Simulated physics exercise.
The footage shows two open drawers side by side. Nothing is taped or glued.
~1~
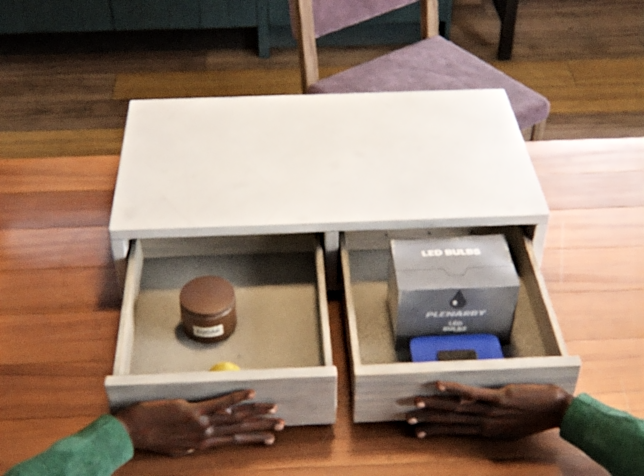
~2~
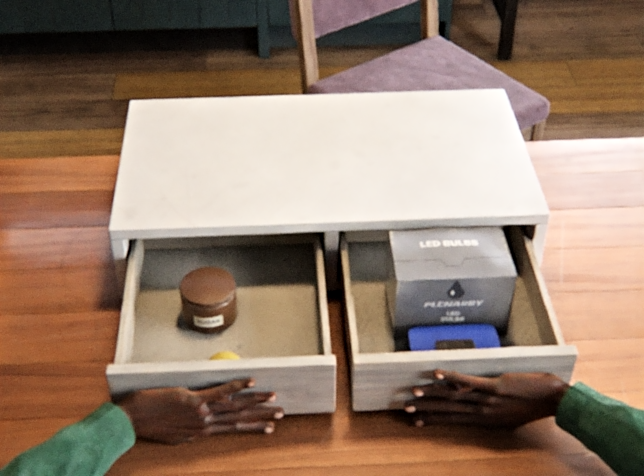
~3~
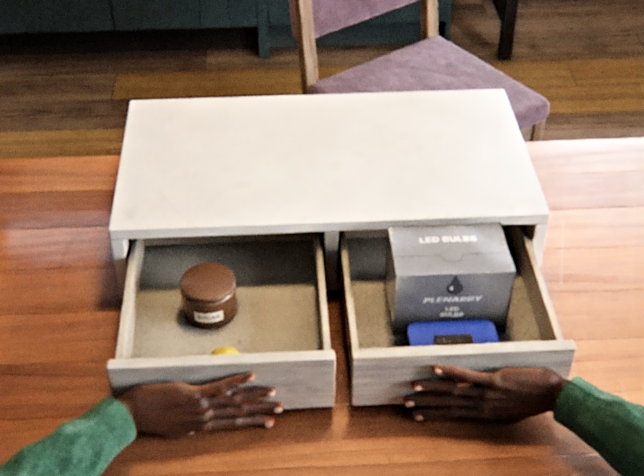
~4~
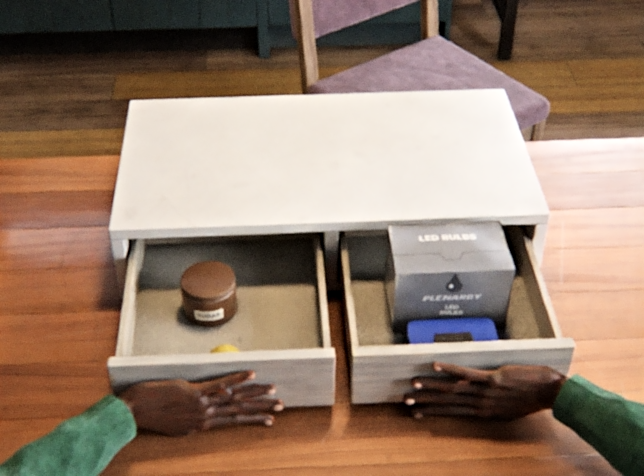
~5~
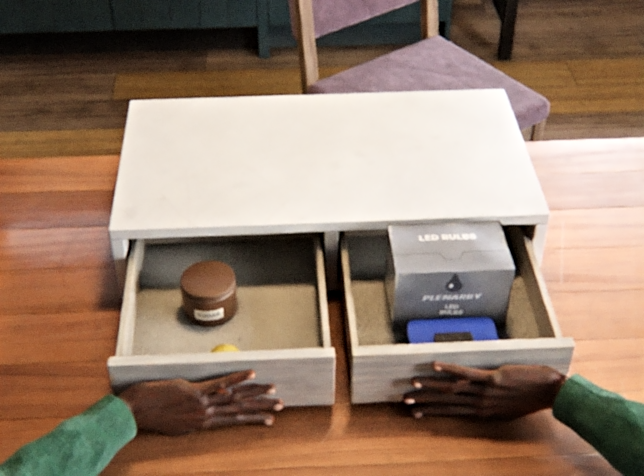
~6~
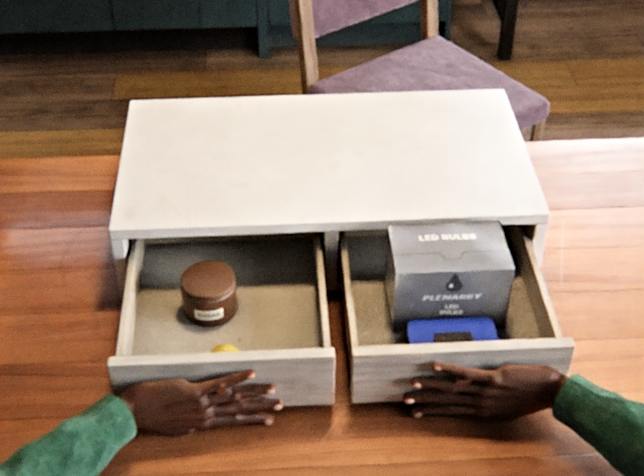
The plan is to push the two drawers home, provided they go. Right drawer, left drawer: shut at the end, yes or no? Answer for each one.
Right drawer - no; left drawer - yes.
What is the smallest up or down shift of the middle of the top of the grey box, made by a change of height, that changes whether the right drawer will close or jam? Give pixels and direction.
It takes a move of about 16 pixels downwards.
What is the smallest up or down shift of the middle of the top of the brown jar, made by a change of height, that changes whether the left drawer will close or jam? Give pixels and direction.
It would take a shift of about 16 pixels, up.
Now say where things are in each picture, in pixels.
Right drawer (446, 308) wide open; left drawer (226, 317) wide open; grey box (450, 292), in the first frame.
Left drawer (226, 307) wide open; brown jar (209, 300), in the second frame.
Right drawer (443, 294) wide open, in the third frame.
Left drawer (226, 300) wide open; chest (324, 188), in the fourth frame.
Right drawer (443, 292) wide open; blue case (452, 349), in the fifth frame.
Right drawer (443, 291) wide open; left drawer (226, 300) wide open; grey box (447, 276), in the sixth frame.
Then, 0.44 s after the last picture, right drawer stopped, still ajar; left drawer about half in.
At rest, the right drawer will not close; the left drawer goes all the way in.
